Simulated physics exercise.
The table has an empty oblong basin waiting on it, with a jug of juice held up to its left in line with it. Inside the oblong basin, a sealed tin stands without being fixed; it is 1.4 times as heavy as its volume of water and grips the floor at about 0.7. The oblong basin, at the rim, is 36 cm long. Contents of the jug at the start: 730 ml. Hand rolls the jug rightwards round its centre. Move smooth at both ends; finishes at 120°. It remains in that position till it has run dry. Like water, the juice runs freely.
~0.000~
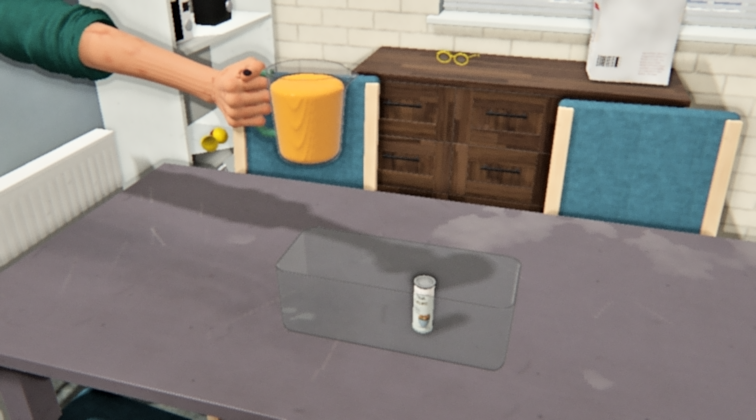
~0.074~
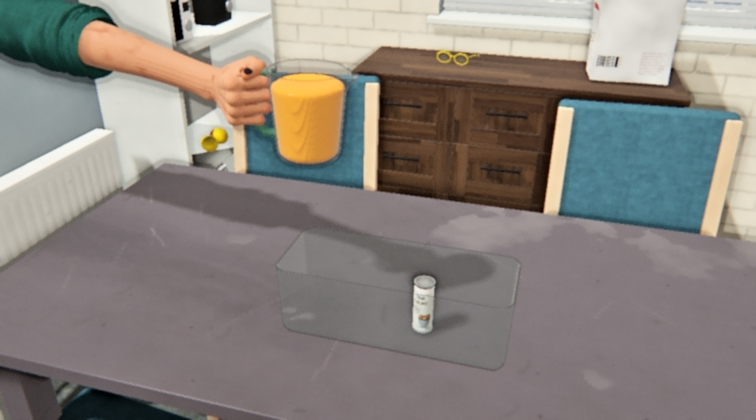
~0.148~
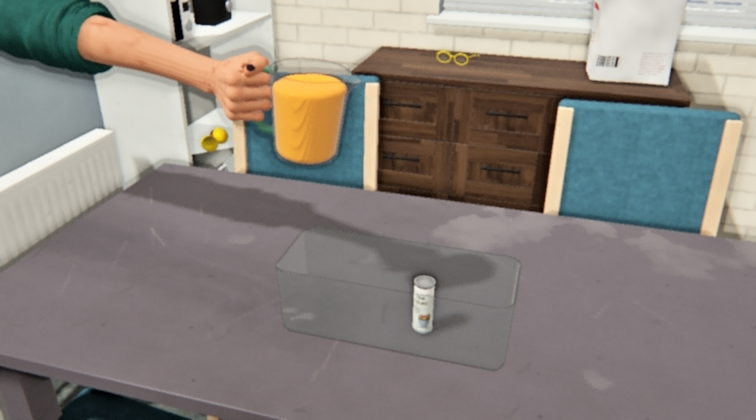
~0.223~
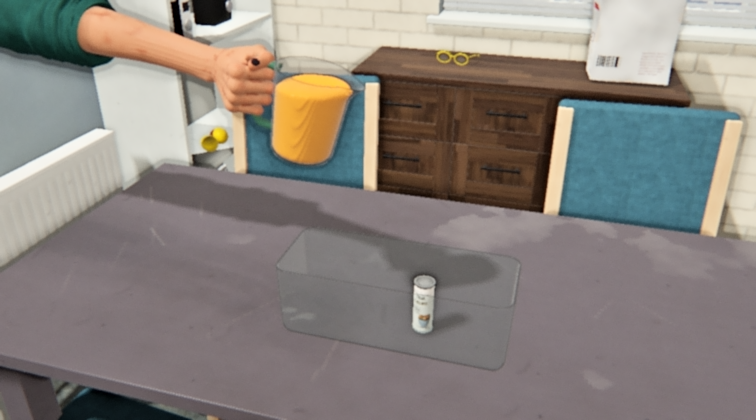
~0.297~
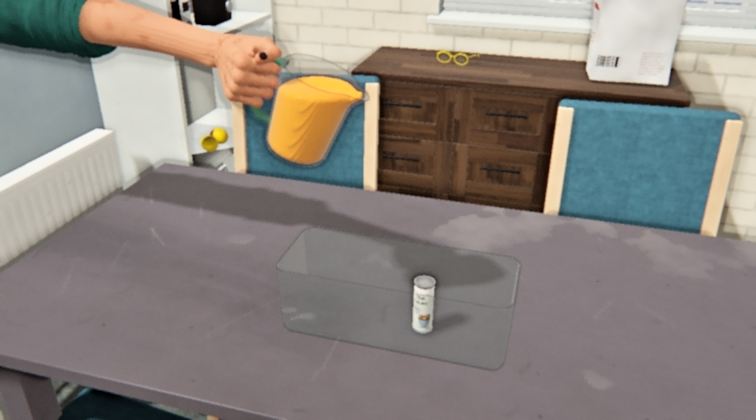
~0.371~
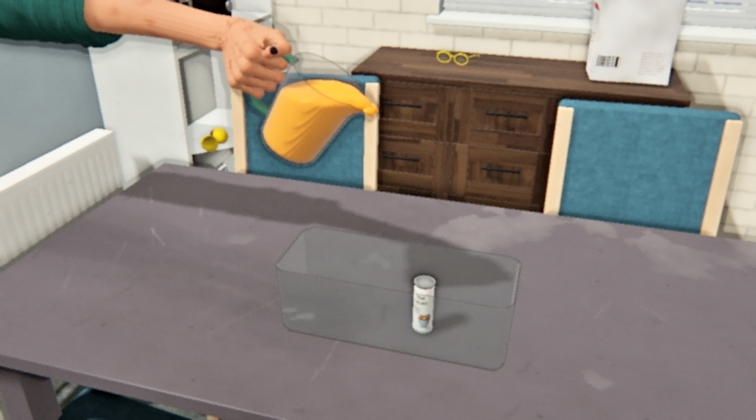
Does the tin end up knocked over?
It is tipped.
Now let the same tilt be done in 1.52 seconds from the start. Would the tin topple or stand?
Then the tin tumbles.
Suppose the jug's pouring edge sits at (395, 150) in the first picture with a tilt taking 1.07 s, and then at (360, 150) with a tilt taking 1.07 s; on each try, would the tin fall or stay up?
First it tips over; then it stays on its base.
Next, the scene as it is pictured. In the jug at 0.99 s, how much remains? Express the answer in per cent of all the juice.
Close to 5 percent of the total.
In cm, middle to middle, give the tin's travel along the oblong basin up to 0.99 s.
Around 4 centimetres.
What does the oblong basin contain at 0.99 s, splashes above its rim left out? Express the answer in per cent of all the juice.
Near 78 in a hundred.
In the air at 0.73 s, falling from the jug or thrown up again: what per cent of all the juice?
Near 32 per cent of it all.
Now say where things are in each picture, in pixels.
In the first picture, tilt 0°; pouring edge (358, 75); surface from (275, 80) to (345, 87); the oblong basin's rim runs from (290, 247) to (518, 284); the tin's top is at (425, 284).
In the second picture, tilt 1°; pouring edge (359, 77); surface from (276, 80) to (345, 88).
In the third picture, tilt 6°; pouring edge (362, 81); surface from (278, 80) to (347, 88).
In the fourth picture, tilt 12°; pouring edge (366, 89); surface from (280, 81) to (353, 90).
In the fifth picture, tilt 21°; pouring edge (370, 99); surface from (283, 84) to (362, 94).
In the sixth picture, tilt 32°; pouring edge (372, 111); surface from (280, 95) to (370, 105); 1 per cent is over the edge.
After 0.73 s the tilt is 93° and 52 per cent is still to pour; the tin stands where it began.
After 0.99 s the tilt is 119° and 5 per cent is still to pour; the tin leans 22°.
After 1.27 s the tilt is 120° and 0 per cent is still to pour; the tin lies on its side.
After 1.57 s the tilt is 120° and 0 per cent is still to pour; the tin lies on its side.
In the end the tin lies on its side.
